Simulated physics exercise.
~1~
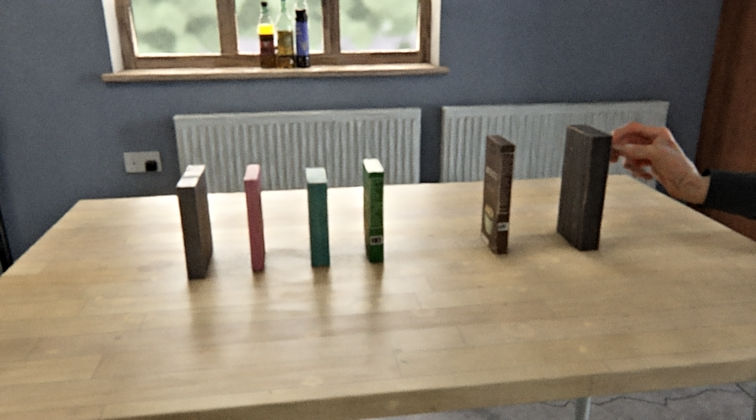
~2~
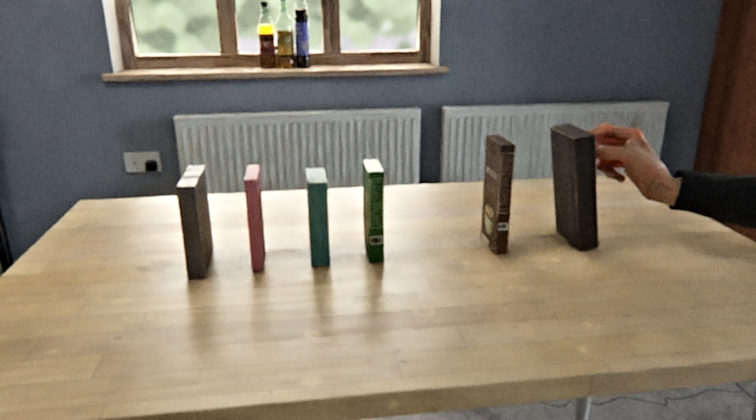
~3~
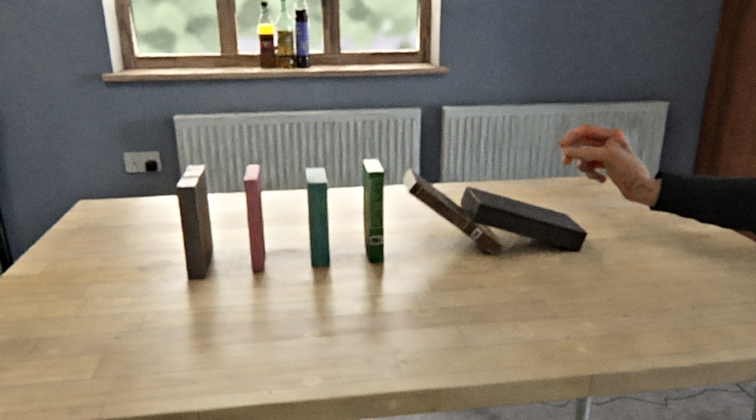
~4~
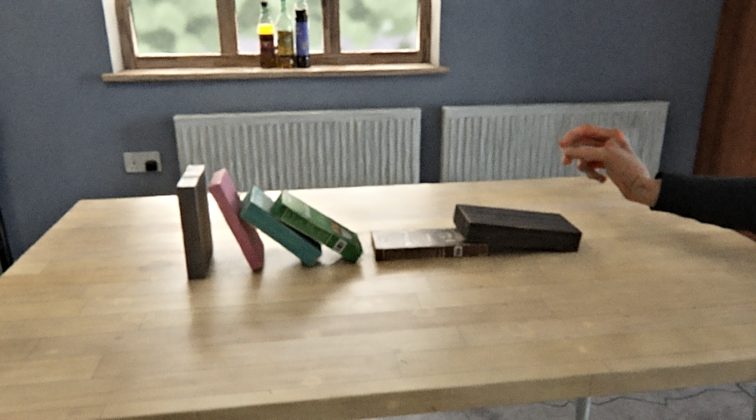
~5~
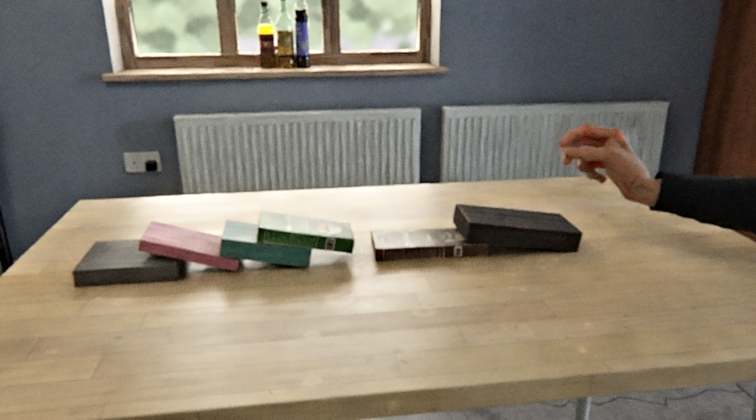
We see six upright blocks and packets lined up on a wooden table as a hand tips the black board at the right leftward into the brown packet, then the green packet, turquoise block, pink block and grey block topple leftward in turn, leaving all six down.
